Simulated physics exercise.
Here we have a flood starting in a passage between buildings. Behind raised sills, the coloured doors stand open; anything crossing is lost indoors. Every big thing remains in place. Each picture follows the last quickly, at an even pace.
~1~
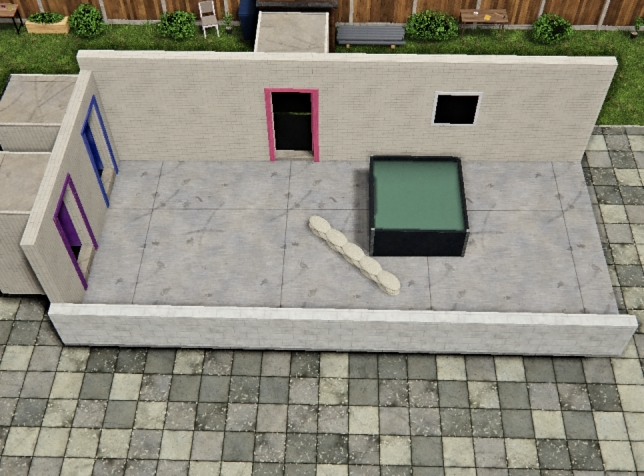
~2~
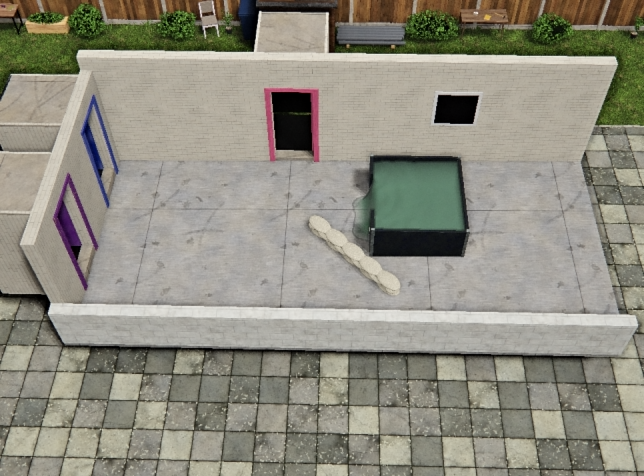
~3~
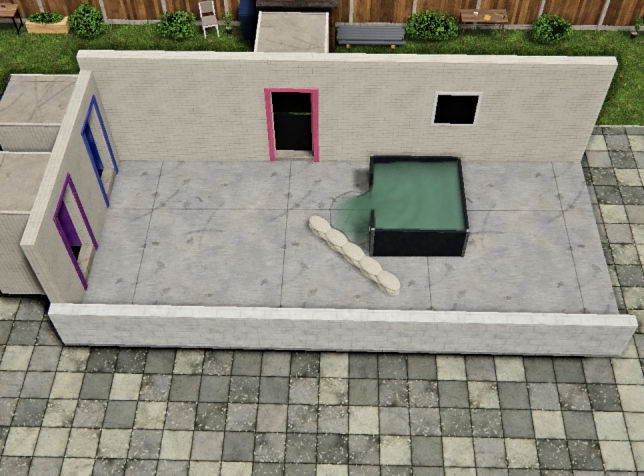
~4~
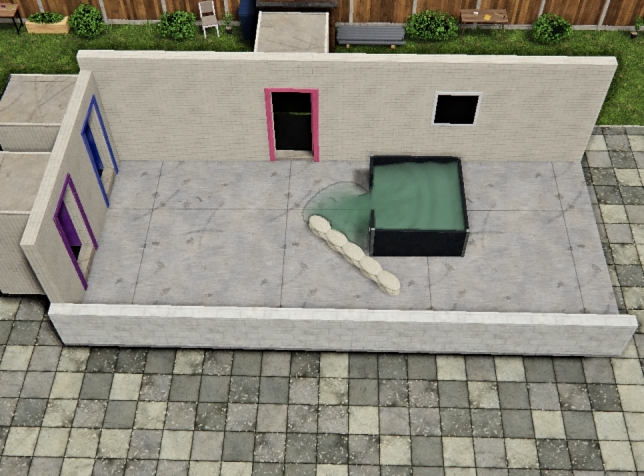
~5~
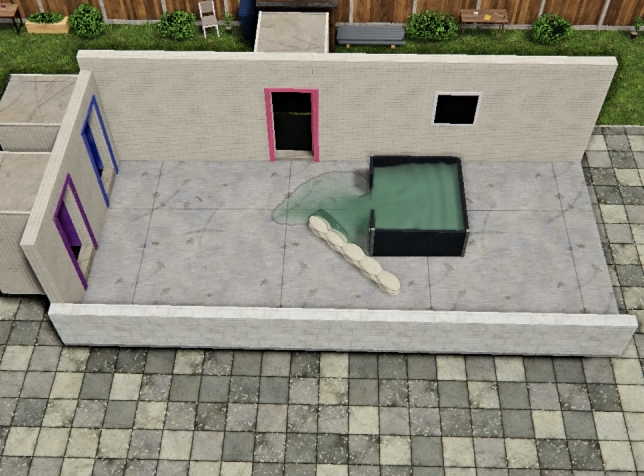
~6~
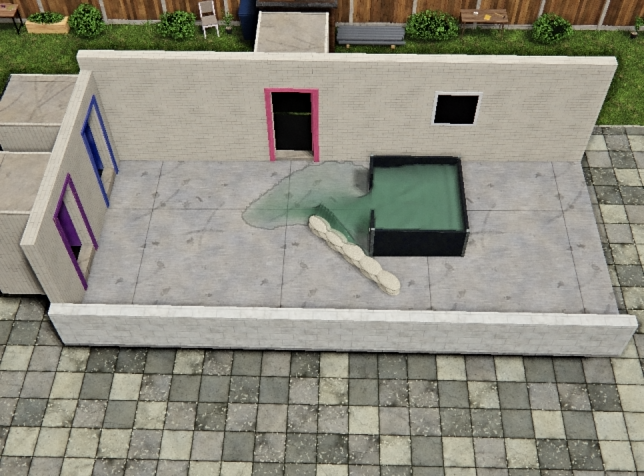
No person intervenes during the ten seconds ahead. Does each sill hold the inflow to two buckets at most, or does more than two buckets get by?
The purple door keeps it to two at most; the pink door lets more get by; the blue door lets more get by.
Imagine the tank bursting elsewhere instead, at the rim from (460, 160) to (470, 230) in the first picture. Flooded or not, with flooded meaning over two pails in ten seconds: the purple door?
The purple one ends up below.
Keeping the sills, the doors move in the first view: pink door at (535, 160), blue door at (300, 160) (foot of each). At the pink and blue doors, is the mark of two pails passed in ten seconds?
After the change, the pink door falls short, while the blue door falls short.
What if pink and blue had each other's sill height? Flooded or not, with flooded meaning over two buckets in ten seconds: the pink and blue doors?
Check - pink door: Does not overflow; blue door: Spills past the limit.
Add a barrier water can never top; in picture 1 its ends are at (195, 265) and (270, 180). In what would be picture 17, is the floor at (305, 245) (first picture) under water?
There: Flooded.
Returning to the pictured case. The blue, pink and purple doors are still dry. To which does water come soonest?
Going by the pictures, it would be the one in pink.
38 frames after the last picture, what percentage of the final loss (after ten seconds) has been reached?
Approximately 95 in a hundred, I think.
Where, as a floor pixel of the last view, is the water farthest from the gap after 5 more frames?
Somewhere near (143, 196).
A moment on, water covers 25 % of the floor; the purple door not reached, the pink door wet at the sill, nothing in, the blue door not reached.
Next, water covers 45 % of the floor; the purple door not reached, the pink door over two buckets in, the blue door wet at the sill, nothing in.
Then, water covers 45 % of the floor; the purple door wet at the sill, nothing in, the pink door far over two buckets in, the blue door over two buckets in.
Later, water covers 50 % of the floor; the purple door wet at the sill, nothing in, the pink door far over two buckets in, the blue door far over two buckets in.
In the end, water covers 70 % of the floor; the purple door wet at the sill, nothing in, the pink door far over two buckets in, the blue door far over two buckets in.
